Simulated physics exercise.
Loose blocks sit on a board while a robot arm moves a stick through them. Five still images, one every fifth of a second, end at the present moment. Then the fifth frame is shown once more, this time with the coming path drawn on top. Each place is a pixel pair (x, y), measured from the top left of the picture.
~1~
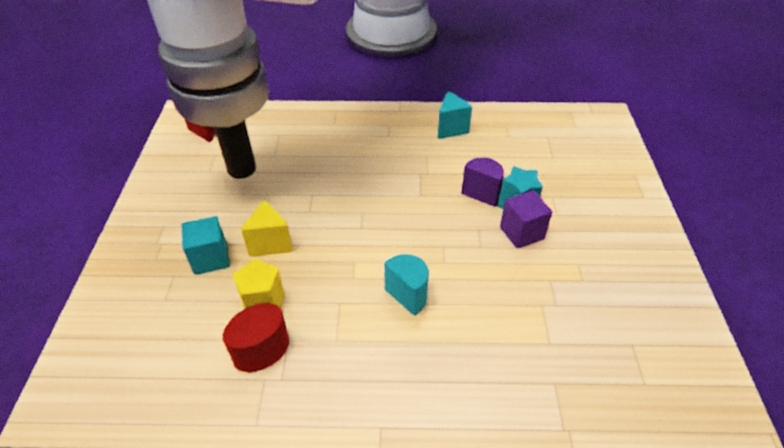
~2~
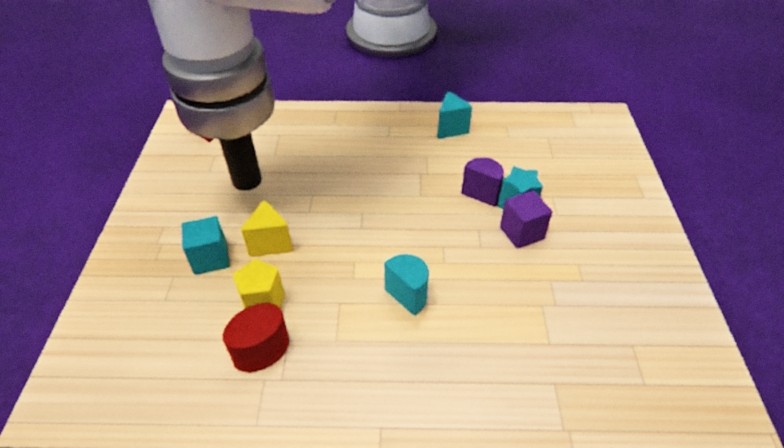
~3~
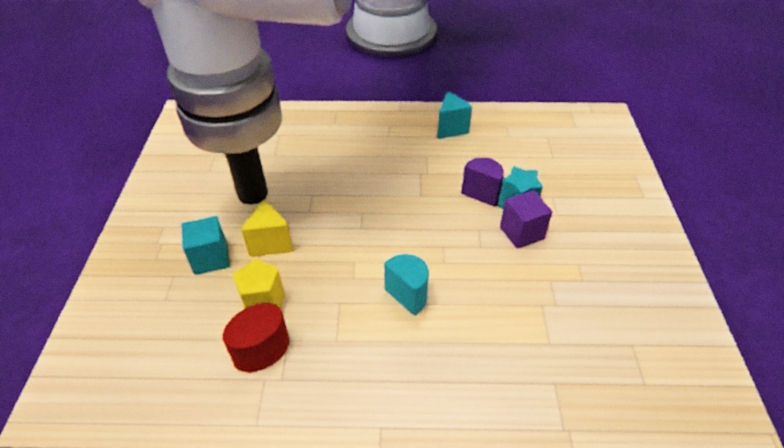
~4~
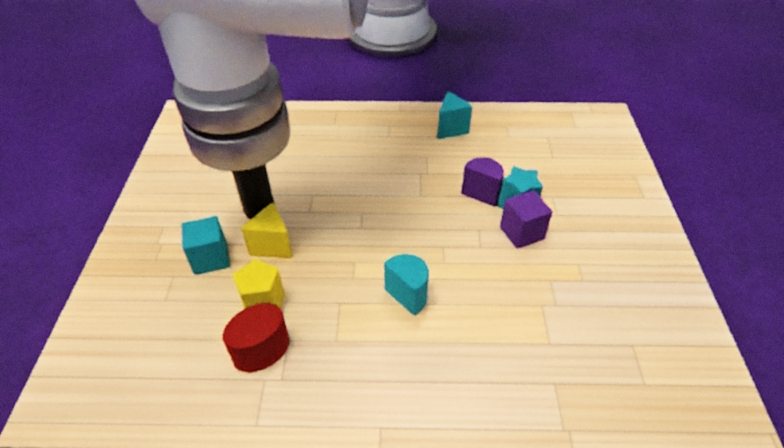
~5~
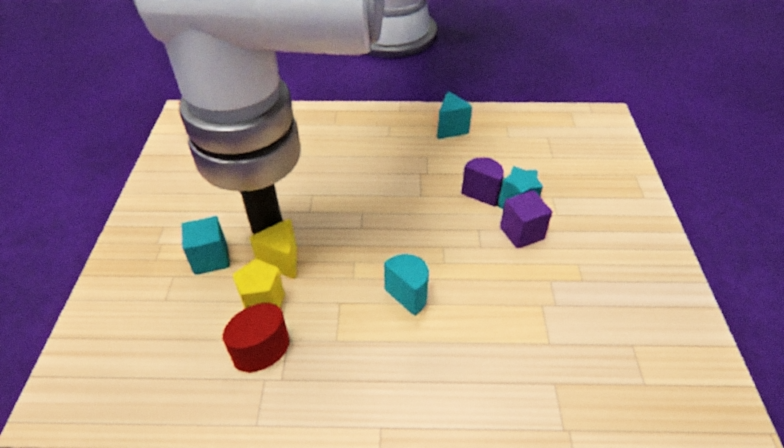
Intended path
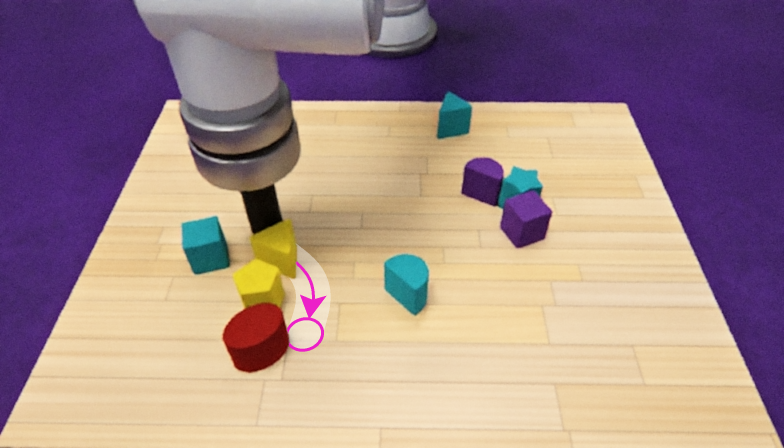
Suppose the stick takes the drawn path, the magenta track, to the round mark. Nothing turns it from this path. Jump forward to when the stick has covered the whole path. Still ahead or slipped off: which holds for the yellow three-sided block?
In front, I predict.
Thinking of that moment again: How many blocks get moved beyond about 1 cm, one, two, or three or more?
The answer will be one.
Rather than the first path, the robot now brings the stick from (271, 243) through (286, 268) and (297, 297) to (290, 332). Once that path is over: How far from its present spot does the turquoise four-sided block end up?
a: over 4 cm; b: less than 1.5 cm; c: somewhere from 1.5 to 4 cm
I choose b.
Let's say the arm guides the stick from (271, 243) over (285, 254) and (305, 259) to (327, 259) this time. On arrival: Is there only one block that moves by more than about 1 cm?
Yes.
Drawn move, from (271, 243) by way of (298, 264) and (313, 295) to (305, 334).
The first path, step by step. One third of the way, stick (296, 250); yellow three-sided block (298, 263), turned 30° clockwise.
Two thirds of the way, stick (311, 281); yellow three-sided block (309, 297), turned 35° clockwise.
At the end, stick (301, 320); red elliptical block (250, 327); yellow five-sided block still; yellow three-sided block (310, 337), turned 15° clockwise.
